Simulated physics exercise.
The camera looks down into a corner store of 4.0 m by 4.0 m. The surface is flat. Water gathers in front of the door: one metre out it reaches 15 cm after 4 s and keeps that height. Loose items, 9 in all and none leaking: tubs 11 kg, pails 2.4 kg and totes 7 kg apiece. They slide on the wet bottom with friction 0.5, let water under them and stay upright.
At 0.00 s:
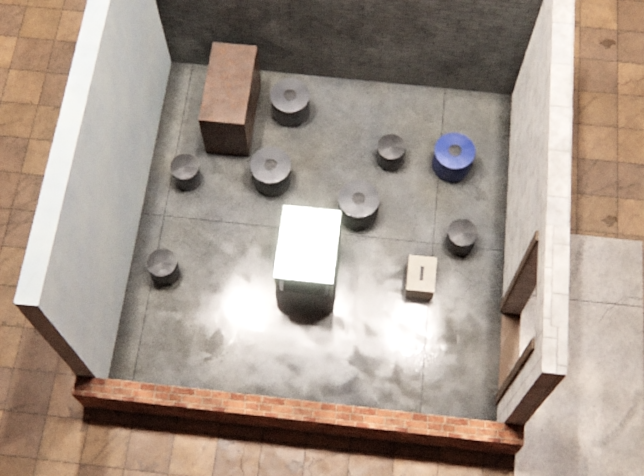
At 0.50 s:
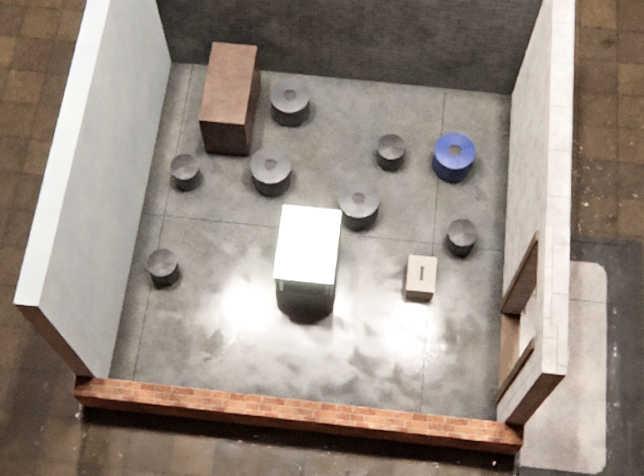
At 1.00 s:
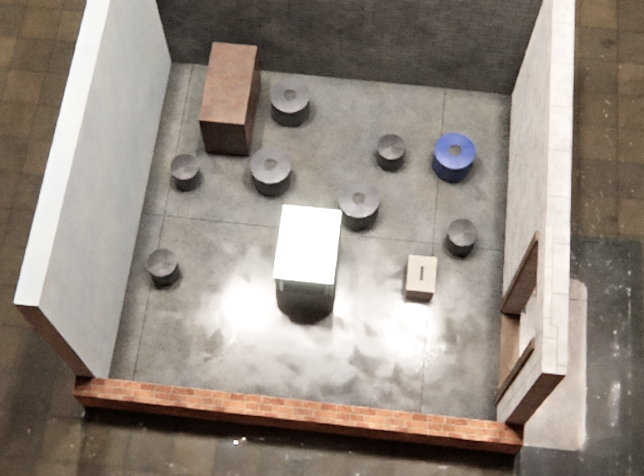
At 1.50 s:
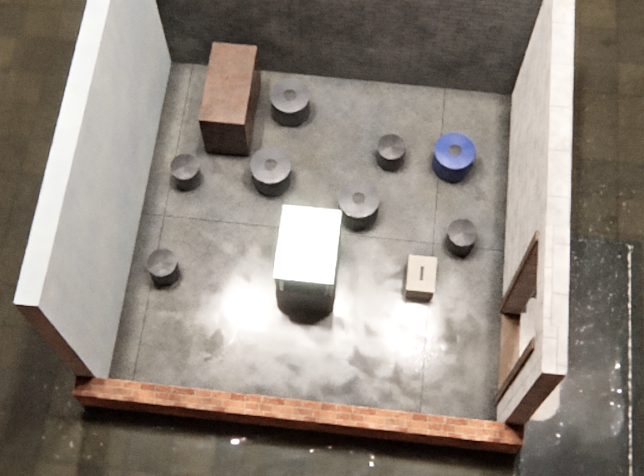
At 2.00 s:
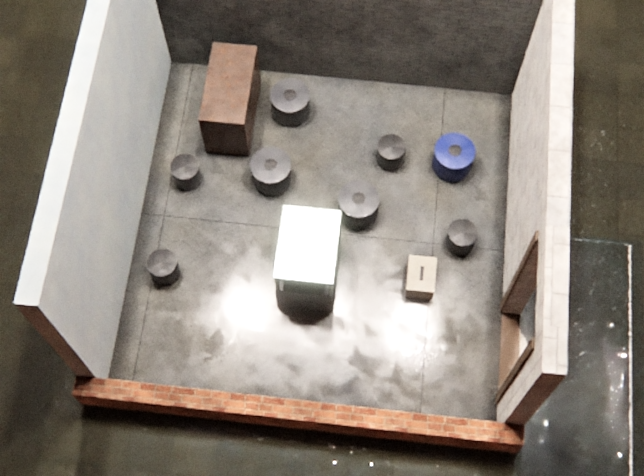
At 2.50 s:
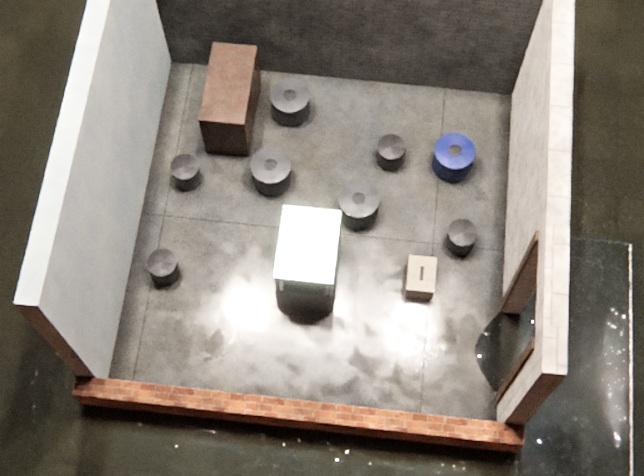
Water spread over the tiled ground outside the walled store, darkening it and covering the pale slab by the door, then crept through the doorway, while the tubs and boxes inside stayed still.
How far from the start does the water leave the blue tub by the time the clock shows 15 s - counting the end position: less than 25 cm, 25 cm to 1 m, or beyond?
The blue tub stays put.
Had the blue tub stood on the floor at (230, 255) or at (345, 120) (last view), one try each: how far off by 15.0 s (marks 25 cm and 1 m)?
In that order: It holds its place; it holds its place.
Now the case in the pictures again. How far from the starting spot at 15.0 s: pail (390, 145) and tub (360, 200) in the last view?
In turn: 30 cm, 0 cm.
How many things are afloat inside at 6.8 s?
0 of them.
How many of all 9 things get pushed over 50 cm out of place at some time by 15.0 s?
That makes 4.
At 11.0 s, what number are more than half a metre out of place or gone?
By then 3.
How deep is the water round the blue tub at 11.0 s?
About 2 cm.
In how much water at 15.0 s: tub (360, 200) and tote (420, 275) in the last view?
Roughly 5 and 5 cm.
After 3.5 s the blue tub is near (455, 151), 0.0 m from its start, aground; 0 afloat.
After 6.8 s the blue tub is near (455, 151), 0.0 m from its start, aground; 0 afloat.
After 11.0 s the blue tub is near (455, 151), 0.0 m from its start, aground; 2 afloat.
After 15.0 s the blue tub is near (455, 151), 0.0 m from its start, aground; 4 afloat.
